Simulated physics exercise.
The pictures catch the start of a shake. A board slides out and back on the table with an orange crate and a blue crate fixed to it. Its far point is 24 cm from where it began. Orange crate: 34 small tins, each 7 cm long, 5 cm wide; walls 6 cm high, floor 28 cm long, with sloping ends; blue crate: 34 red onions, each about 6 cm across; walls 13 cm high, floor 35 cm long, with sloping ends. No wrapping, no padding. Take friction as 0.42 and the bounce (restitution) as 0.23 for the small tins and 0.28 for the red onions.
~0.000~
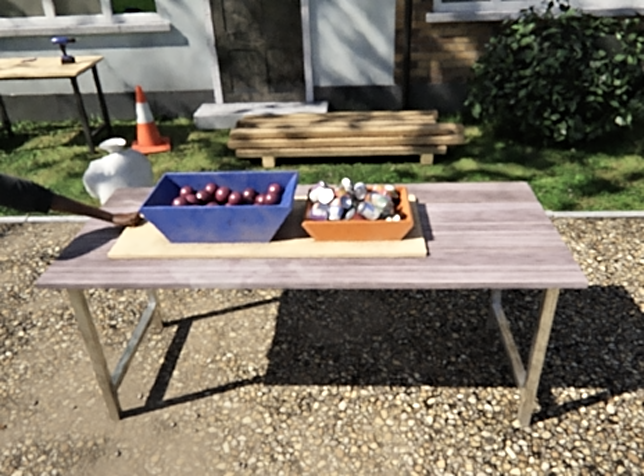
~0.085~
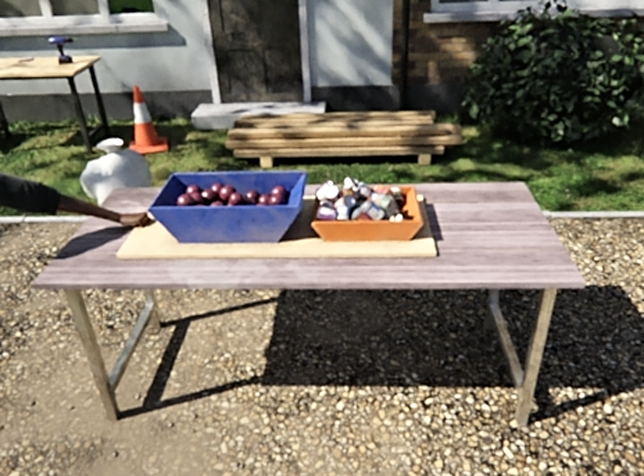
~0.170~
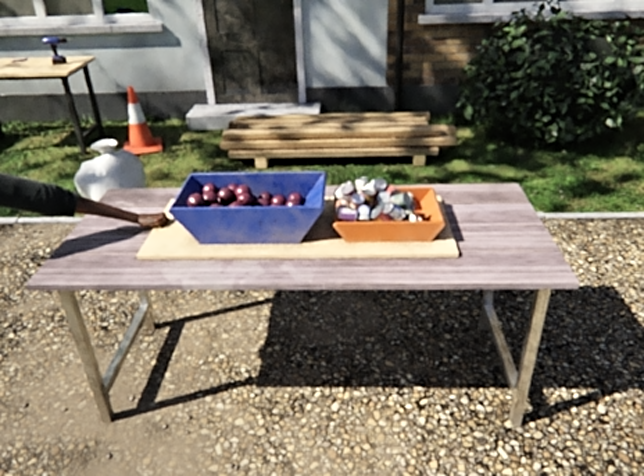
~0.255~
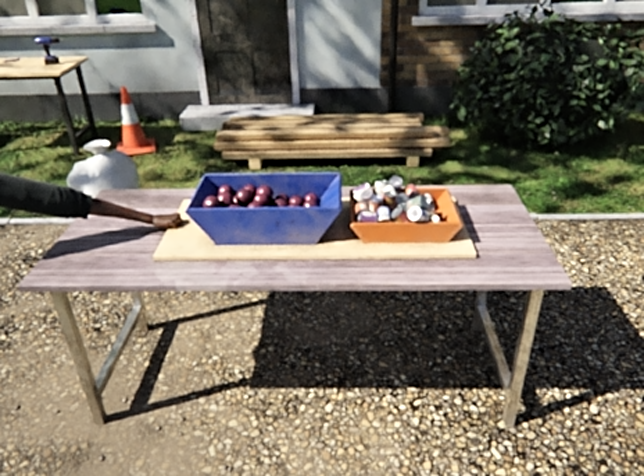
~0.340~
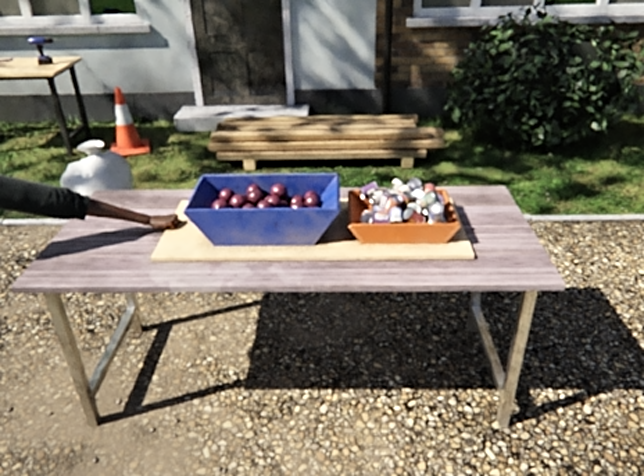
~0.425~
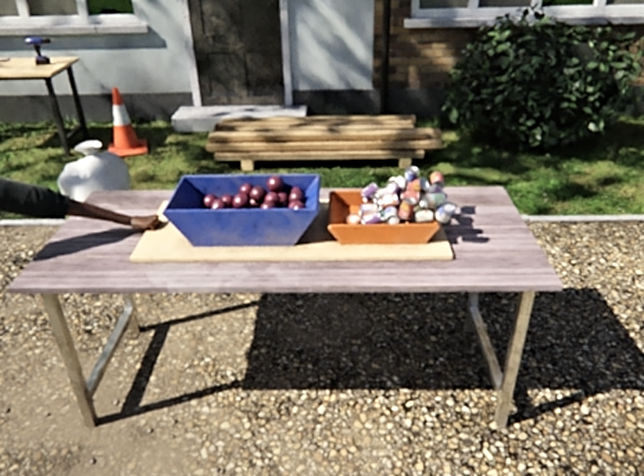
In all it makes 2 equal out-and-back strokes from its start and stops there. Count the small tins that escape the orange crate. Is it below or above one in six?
The orange crate loses over a sixth of its small tins.
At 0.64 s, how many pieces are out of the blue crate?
About: Blue crate 0.
After 0.64 s, orange crate 26 in, 8 out and blue crate 34 in, 0 out.
After 0.90 s, orange crate 25 in, 9 out and blue crate 34 in, 0 out.
After 1.27 s, orange crate 20 in, 14 out and blue crate 34 in, 0 out.
Outcome (at 1.74 s), orange crate 20 in, 14 out and blue crate 34 in, 0 out. Asked share, 14 of 34, 41 per cent.
